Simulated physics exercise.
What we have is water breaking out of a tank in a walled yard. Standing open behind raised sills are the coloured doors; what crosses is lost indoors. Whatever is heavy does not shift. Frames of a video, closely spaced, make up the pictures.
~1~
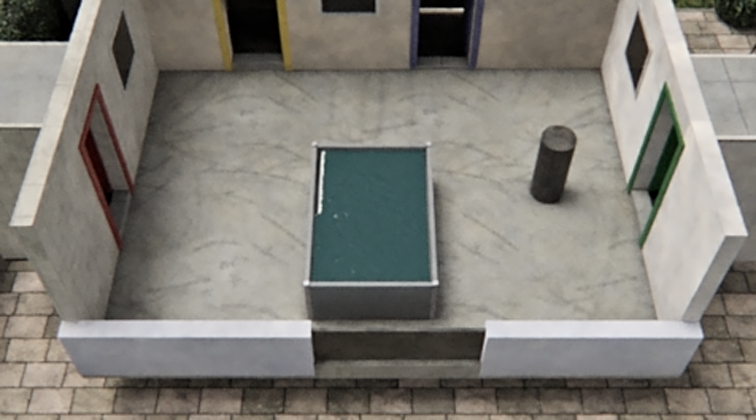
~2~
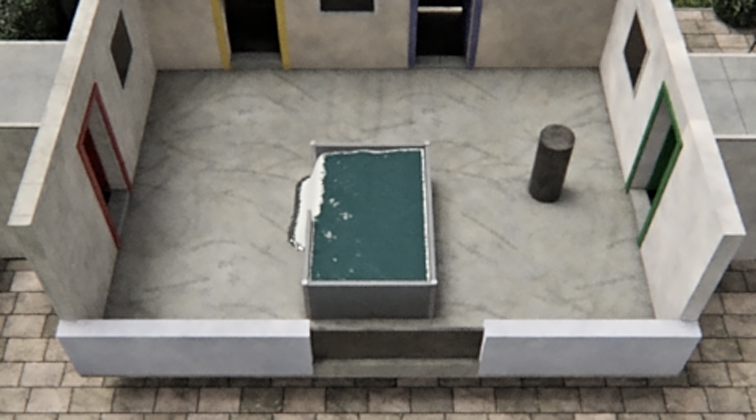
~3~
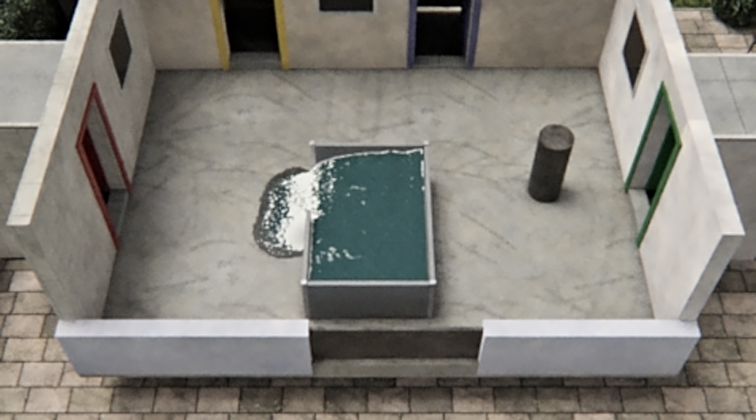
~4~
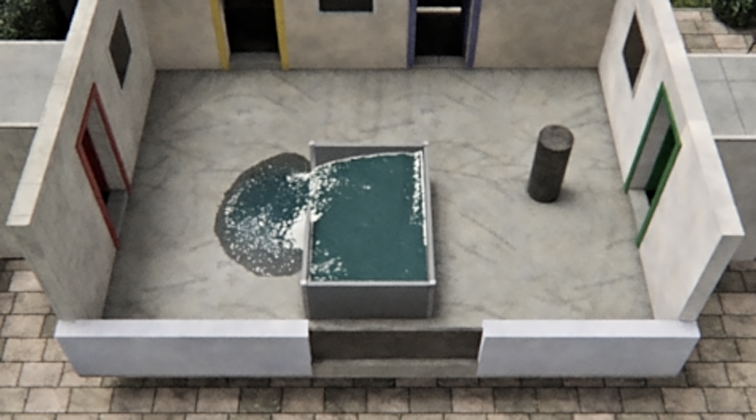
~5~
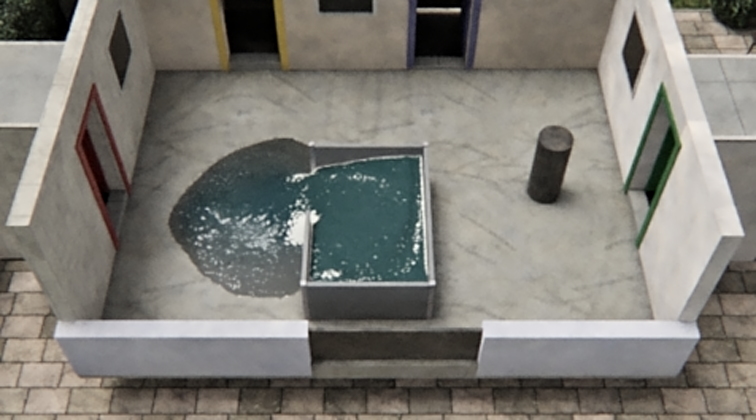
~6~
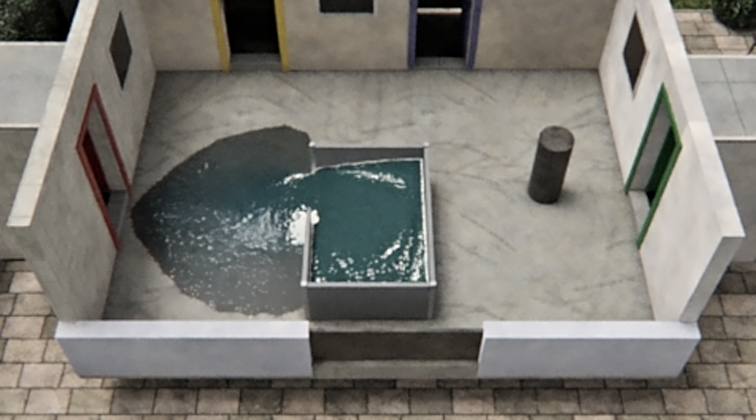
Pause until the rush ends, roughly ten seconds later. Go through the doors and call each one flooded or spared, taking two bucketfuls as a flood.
Yellow door: Spared, red door: Flooded, green door: Spared, blue door: Spared.
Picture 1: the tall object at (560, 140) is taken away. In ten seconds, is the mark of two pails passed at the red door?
As for the red door, it rises above the limit.
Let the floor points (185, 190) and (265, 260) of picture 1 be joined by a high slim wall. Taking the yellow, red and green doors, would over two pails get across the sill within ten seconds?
So: The yellow door overflows the limit, the red door fails to reach it, the green door fails to reach it.
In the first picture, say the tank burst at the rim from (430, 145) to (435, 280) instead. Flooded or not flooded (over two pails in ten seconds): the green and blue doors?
Green door: Above the limit; blue door: Above the limit.
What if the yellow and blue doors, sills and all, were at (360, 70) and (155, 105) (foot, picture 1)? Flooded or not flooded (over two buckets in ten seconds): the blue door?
That blue one gets past the limit.
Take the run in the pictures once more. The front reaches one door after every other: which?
The door marked green.
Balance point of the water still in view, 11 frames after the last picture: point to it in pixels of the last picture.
I'd put it at around (276, 221).
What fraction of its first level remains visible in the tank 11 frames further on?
I make it 48 per cent.
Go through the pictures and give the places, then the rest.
Still water in the water tank at (371, 214), in the first frame.
Water pours out at (315, 203) and has run to a hidden place, in the second frame.
The front is at (263, 242), out from the gap at (315, 203), in the third frame.
The front is at (220, 226), out from the gap at (314, 204), in the fourth frame.
The front is at (176, 224), out from the gap at (314, 205), in the fifth frame.
Water pours out at (315, 205) and has run to (139, 208), in the sixth frame.
A moment on, water covers 30 % of the floor; the yellow door not reached, the red door over two buckets in, the green door not reached, the blue door not reached.
Next, water covers 35 % of the floor; the yellow door wet at the sill, nothing in, the red door far over two buckets in, the green door not reached, the blue door not reached.
Then, water covers 45 % of the floor; the yellow door wet at the sill, nothing in, the red door far over two buckets in, the green door not reached, the blue door not reached.
Later, water covers 80 % of the floor; the yellow door wet at the sill, nothing in, the red door far over two buckets in, the green door not reached, the blue door wet at the sill, nothing in.
In the end, water covers 95 % of the floor; the yellow door wet at the sill, nothing in, the red door far over two buckets in, the green door wet at the sill, nothing in, the blue door wet at the sill, nothing in.
